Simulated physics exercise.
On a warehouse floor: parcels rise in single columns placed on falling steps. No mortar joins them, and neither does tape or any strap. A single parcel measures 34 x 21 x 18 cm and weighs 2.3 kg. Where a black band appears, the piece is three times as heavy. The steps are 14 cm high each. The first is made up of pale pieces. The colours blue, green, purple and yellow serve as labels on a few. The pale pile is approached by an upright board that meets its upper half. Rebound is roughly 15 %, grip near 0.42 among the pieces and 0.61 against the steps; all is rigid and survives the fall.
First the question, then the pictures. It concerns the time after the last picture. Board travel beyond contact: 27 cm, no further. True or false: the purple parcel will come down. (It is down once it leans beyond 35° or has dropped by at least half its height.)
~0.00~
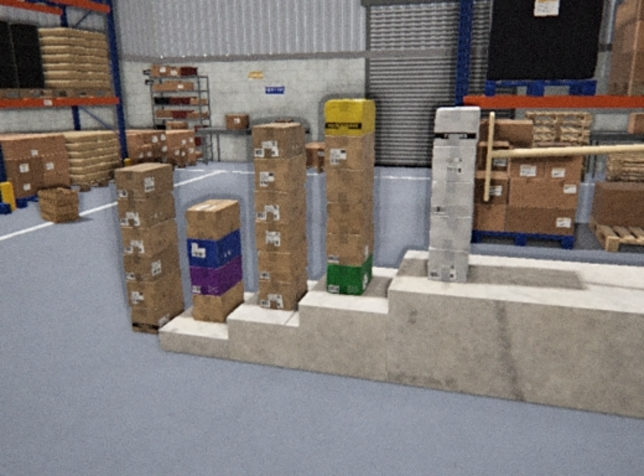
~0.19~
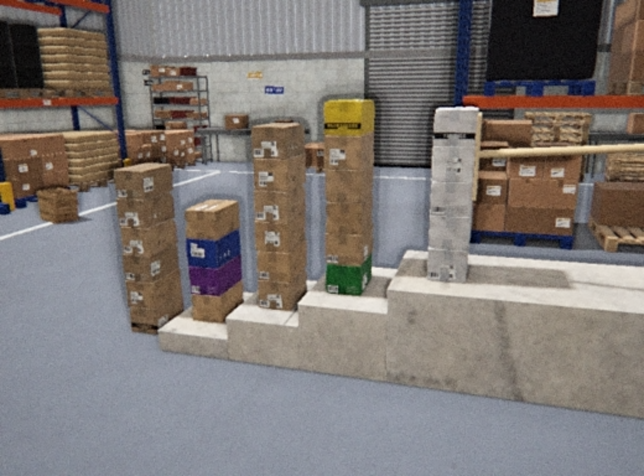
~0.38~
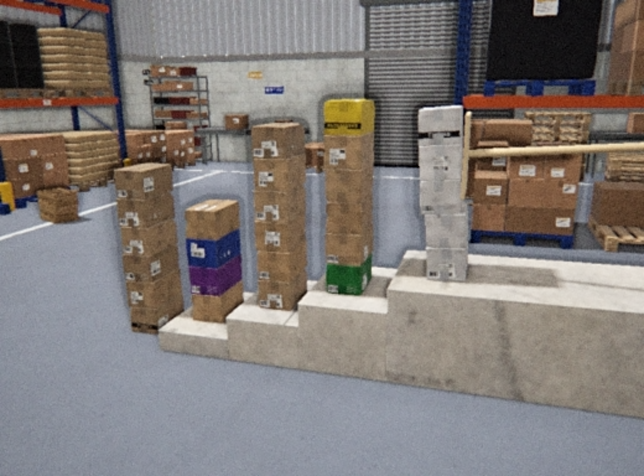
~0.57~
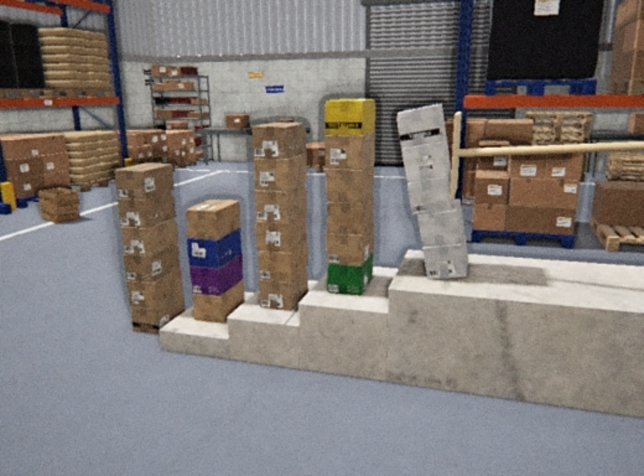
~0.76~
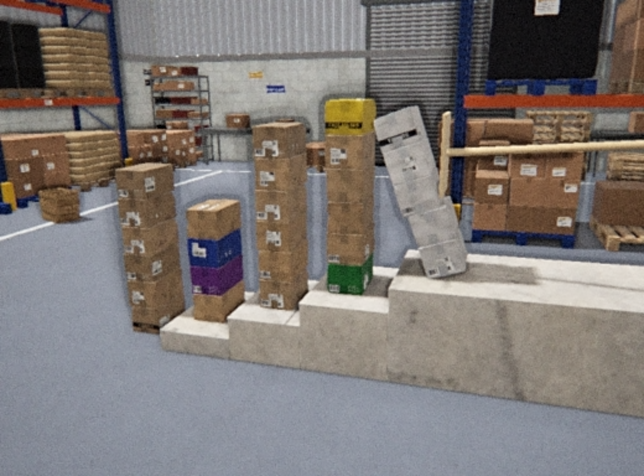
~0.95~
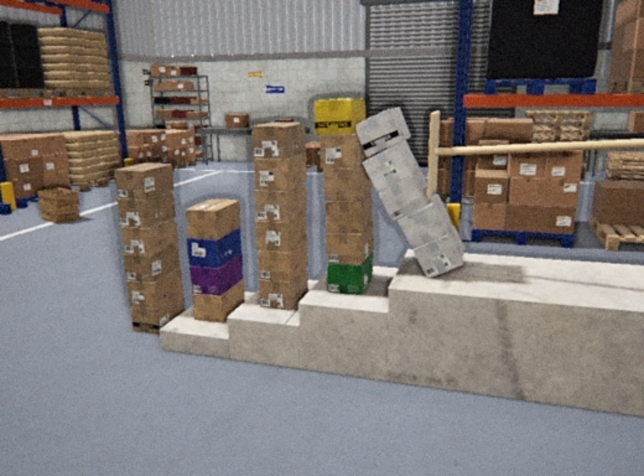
True.
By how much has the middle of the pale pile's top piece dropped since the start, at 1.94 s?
Roughly 30 cm lower.
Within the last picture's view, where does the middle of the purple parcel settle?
It ends up at about (166, 285) in the last picture.
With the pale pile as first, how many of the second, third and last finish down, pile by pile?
Number of pieces - second 5, third 5, last 5.
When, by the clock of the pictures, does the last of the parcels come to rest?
Rest time: Around 4.0 s.
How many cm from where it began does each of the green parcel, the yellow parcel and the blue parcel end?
Displacements: Green = 0, yellow = 200, blue = 70 (cm).
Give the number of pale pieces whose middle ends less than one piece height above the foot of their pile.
Number of pale pieces - 4.
By 1.94 s, 5 of the pale pile down; 5 of the 22 other parcels down; purple parcel unmoved; yellow parcel tilted 40°, 20 cm lower.
By 2.64 s, 5 of the pale pile down; 19 of the 22 other parcels down; purple parcel tilted 59°, 13 cm lower; blue parcel tilted 37°, 18 cm lower.
When it is over (4.2 s), 5 of the pale pile down; 19 of the 22 other parcels down; purple parcel on its side; yellow parcel tilted 46°, 97 cm lower; blue parcel tilted 41°, 35 cm lower. In pixels of the last frame, middles, purple parcel near (166, 285), yellow parcel near (113, 257).
